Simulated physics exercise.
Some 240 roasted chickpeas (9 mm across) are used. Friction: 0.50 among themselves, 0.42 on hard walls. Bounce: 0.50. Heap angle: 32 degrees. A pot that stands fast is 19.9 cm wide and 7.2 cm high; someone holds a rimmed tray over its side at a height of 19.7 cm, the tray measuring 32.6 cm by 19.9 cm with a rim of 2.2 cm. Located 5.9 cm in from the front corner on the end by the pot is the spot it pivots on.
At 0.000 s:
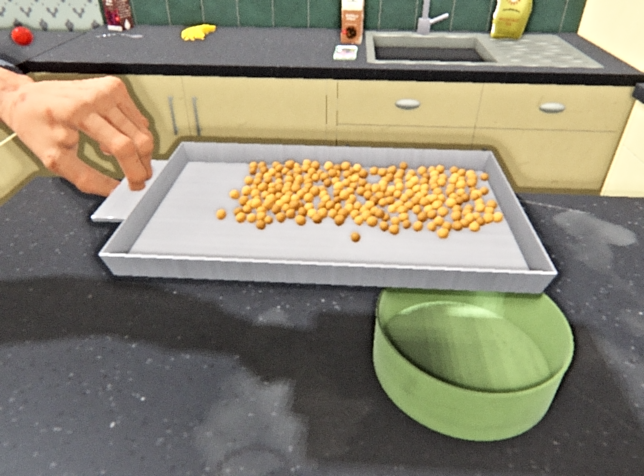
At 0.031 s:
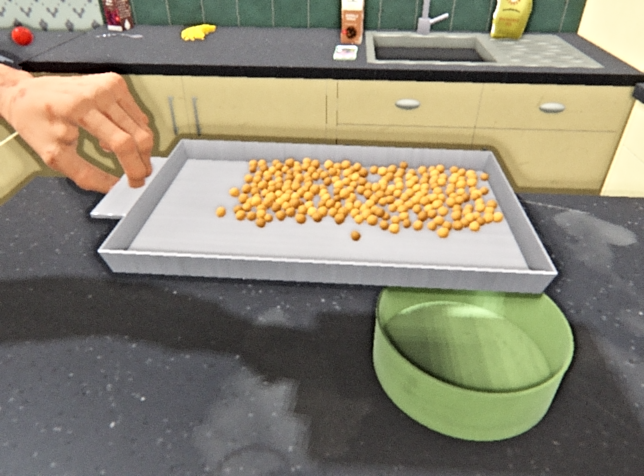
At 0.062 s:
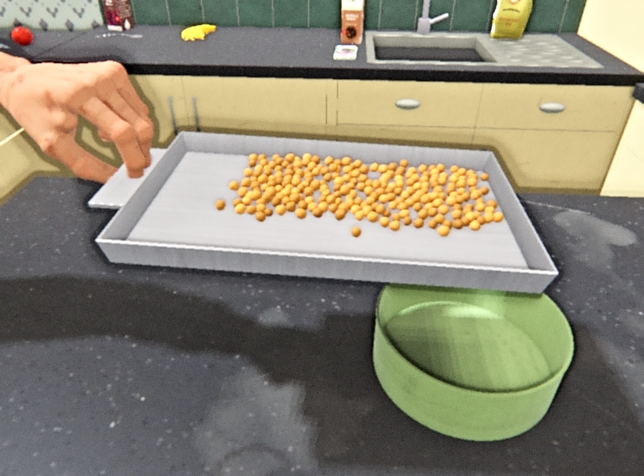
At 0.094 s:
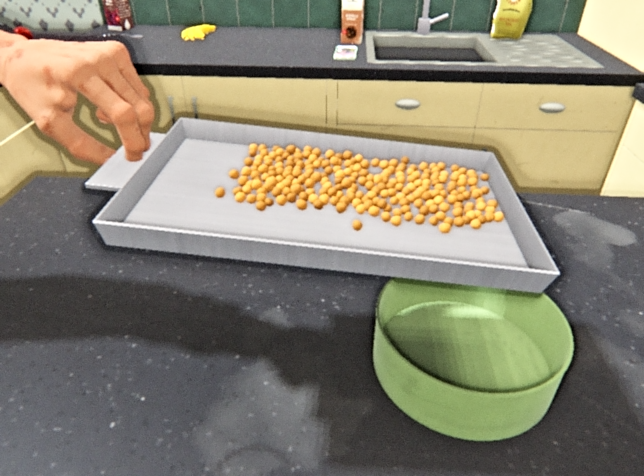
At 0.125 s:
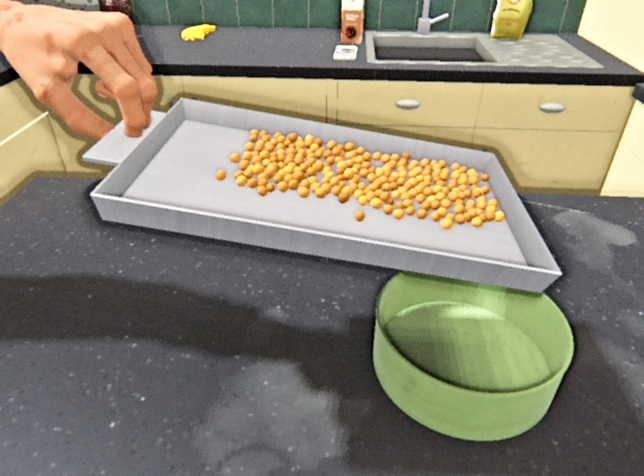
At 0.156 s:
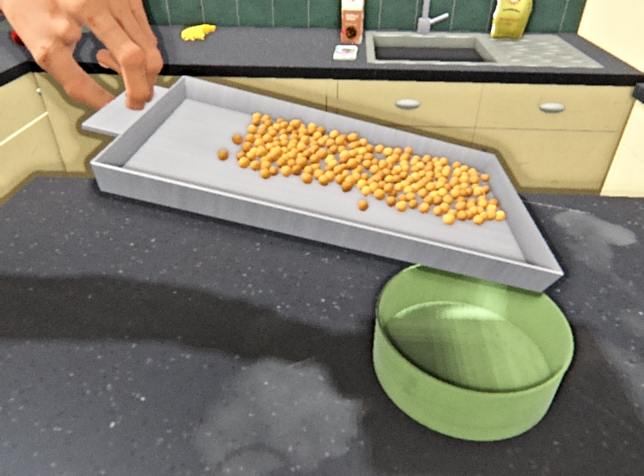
In a kitchen with cream cupboards, green wall tiles and a sink at the back, a steady camera looks slightly down across a dark speckled worktop. A hand at the left holds the tab of a grey rimmed tray scattered with small round orange-yellow pieces, its right end over a green pot. The hand lifts the left end, slowly then faster, tilting the tray down towards the right.
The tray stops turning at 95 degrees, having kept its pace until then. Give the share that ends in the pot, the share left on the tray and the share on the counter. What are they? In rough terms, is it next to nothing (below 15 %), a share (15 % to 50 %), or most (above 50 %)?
Pot: It will be a majority; tray: It will be a small minority; counter: It will be a sizable minority.
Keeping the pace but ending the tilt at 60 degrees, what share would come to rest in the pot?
In that case it comes to about 10 in a hundred.
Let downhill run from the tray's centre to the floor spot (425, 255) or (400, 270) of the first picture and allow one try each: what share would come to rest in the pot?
First try: Around 5 percent; second try: Around 15 percent.
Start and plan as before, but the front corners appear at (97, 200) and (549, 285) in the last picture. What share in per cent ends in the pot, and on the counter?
That works out as pot 10 and counter 90.
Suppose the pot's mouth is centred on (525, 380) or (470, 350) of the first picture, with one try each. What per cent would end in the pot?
Try one: ~ 35 %; try two: ~ 30 %.
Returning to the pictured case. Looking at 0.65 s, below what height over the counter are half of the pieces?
Roughly 22 cm.
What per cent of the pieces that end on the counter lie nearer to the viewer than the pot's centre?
Some 40 per cent.
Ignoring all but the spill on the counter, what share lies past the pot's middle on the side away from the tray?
100 per cent.
Then, at 0.45 s, tilt 53 degrees; the tray holds 100 %, the pot 0 %.
After 0.65 s, tilt 81 degrees; the tray holds 95 %, the pot 0 %.
After 0.96 s, tilt 95 degrees; the tray holds 15 %, the pot 35 %.
At rest (1.9 s), pot 60 %, tray 0 %, counter 40 %.
